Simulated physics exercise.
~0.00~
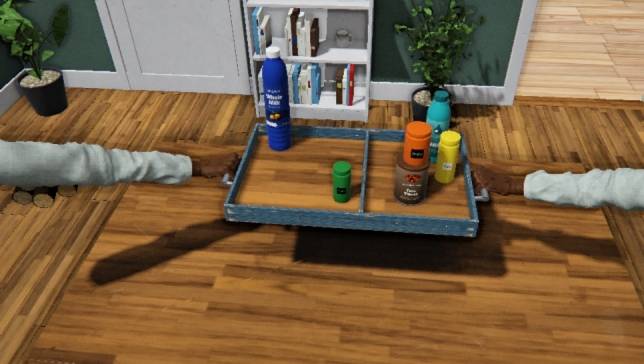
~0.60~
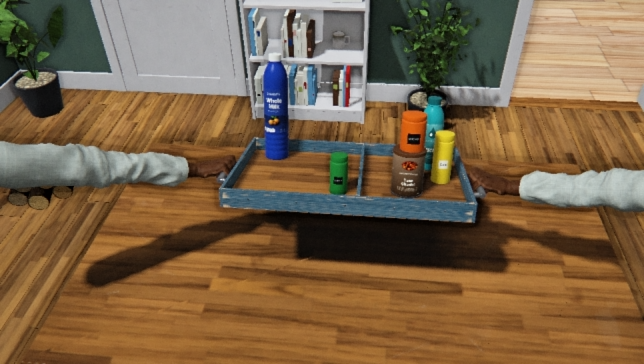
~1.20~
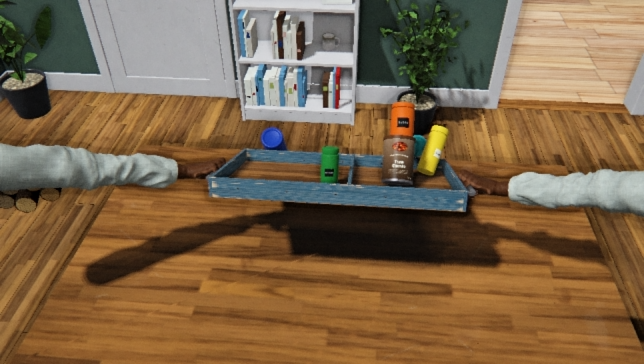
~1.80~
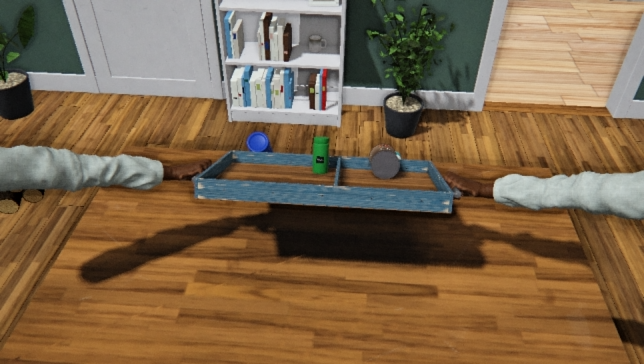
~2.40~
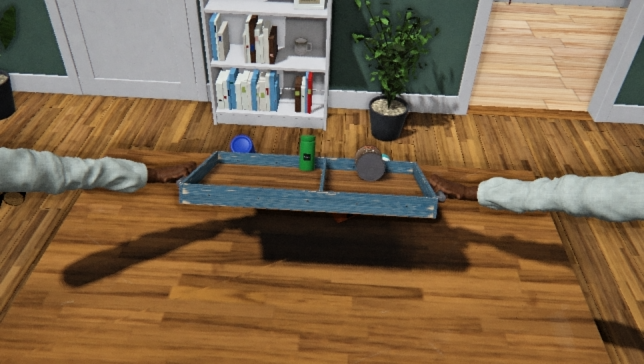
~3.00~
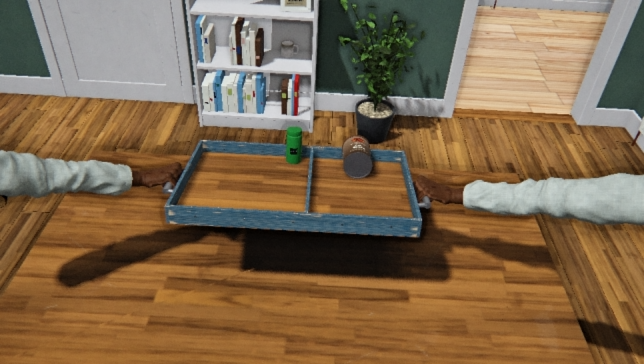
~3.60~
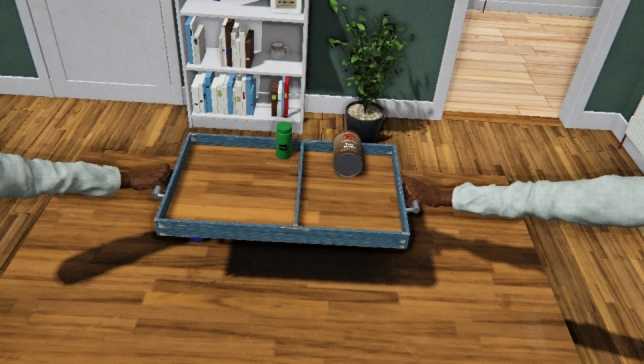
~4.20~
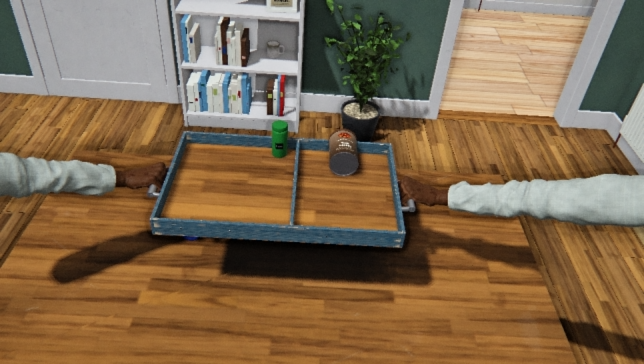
At the start, two hands hold a blue-rimmed serving tray above a wooden floor, carrying a blue bottle, a green shaker, a brown tin, an orange jar, a turquoise bottle and a yellow shaker. The hands tip the far edge down, and the items begin to lean. The blue and turquoise bottles go over the far rim, then the orange jar and yellow shaker follow, while the brown tin topples onto its side. The view drifts slightly right as the hands level the tray. Finally, only the upright green shaker and the fallen tin remain, near the far rim.
